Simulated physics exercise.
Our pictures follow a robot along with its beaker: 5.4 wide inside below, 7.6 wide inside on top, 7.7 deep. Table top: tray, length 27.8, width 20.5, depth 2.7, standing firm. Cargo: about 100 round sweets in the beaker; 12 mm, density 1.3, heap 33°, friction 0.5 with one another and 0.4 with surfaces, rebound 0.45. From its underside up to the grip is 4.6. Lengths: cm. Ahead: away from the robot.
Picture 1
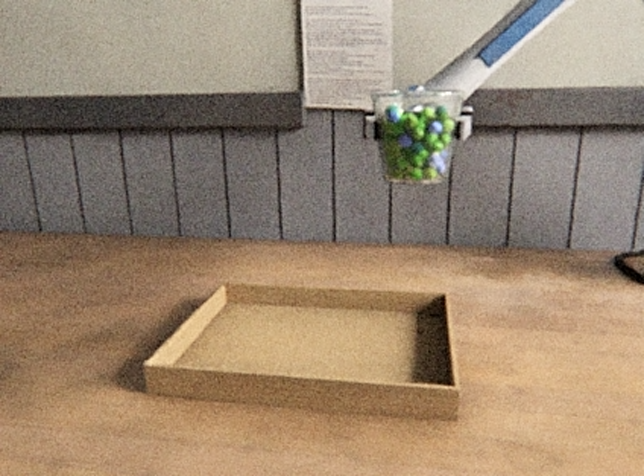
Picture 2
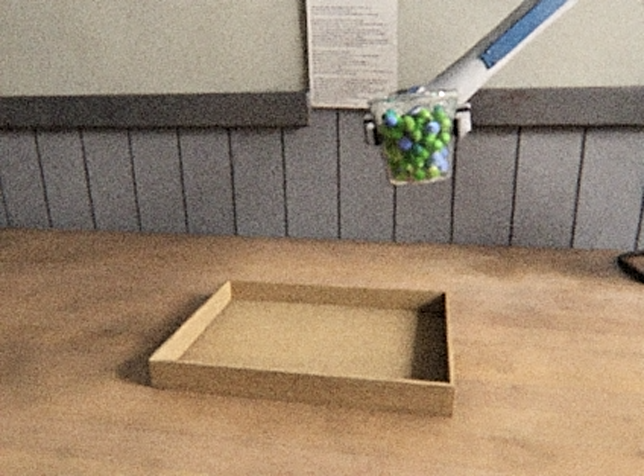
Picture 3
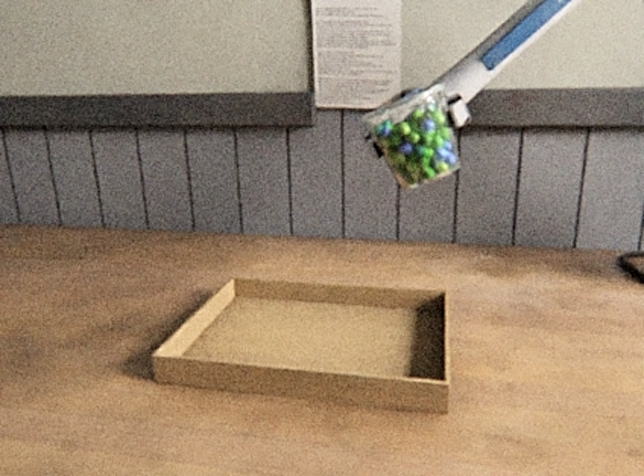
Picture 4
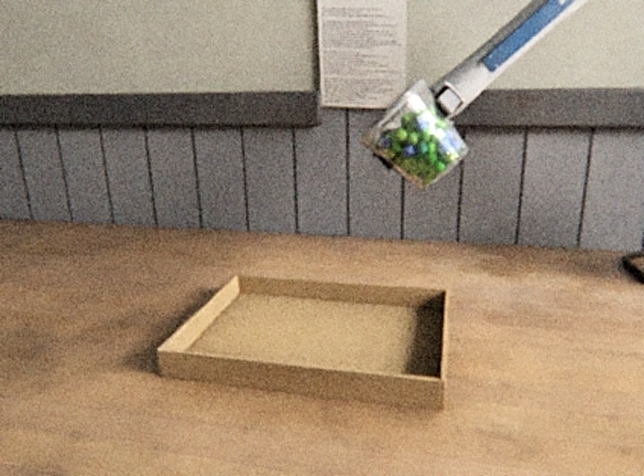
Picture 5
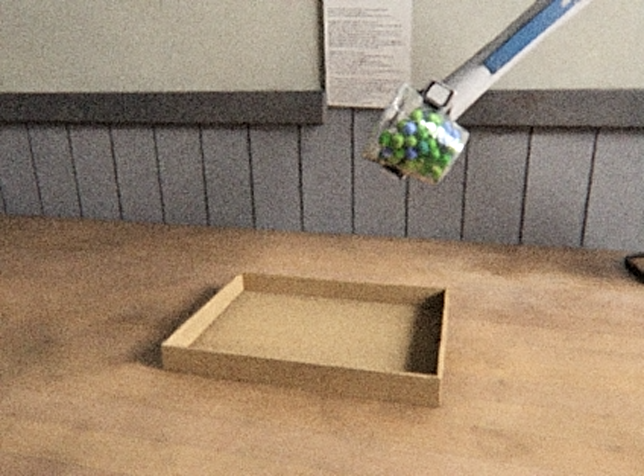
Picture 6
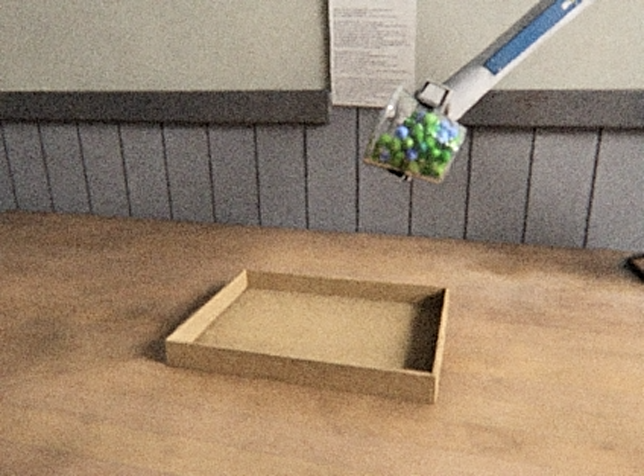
The footage shows a robot arm holding a clear beaker of green and blue round sweets above a table with an empty, shallow open tray, gradually tilting the beaker forward from level while the view shifts slightly.
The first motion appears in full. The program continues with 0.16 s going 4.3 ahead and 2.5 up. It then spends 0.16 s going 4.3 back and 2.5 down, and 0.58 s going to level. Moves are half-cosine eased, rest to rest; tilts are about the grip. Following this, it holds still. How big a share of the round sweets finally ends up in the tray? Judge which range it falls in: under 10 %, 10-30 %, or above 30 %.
It falls above 30 %.
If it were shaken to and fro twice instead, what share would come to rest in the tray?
I'd expect something close to 60 per cent.
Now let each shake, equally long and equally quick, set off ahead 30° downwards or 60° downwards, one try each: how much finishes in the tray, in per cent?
Estimates, in order: 10 % then 5 %.
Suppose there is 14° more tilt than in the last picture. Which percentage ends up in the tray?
Roughly 70 percent.
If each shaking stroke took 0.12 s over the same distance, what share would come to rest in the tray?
Estimate: Near 70 per cent.
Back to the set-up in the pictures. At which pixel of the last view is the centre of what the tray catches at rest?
Around (309, 332).
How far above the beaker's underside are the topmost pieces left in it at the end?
Height at rest: About 6.0 centimetres.
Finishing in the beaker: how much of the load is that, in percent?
About 60 percent.
Then, 0.36 s later, tilted 66° forward, highest piece 24 above the table; 64 in the beaker, 4 in the tray, 37 in flight or on a rim.
Then, 0.72 s later, tilted 15° forward, highest piece 25 above the table; 61 in the beaker, 44 in the tray.
Then, 1.10 s later, level, highest piece 25 above the table; 61 in the beaker, 44 in the tray.
Then, 2.15 s later, level, highest piece 25 above the table; 61 in the beaker, 44 in the tray.
At rest, 61 in the beaker, 44 in the tray. That is 42 % in the tray.
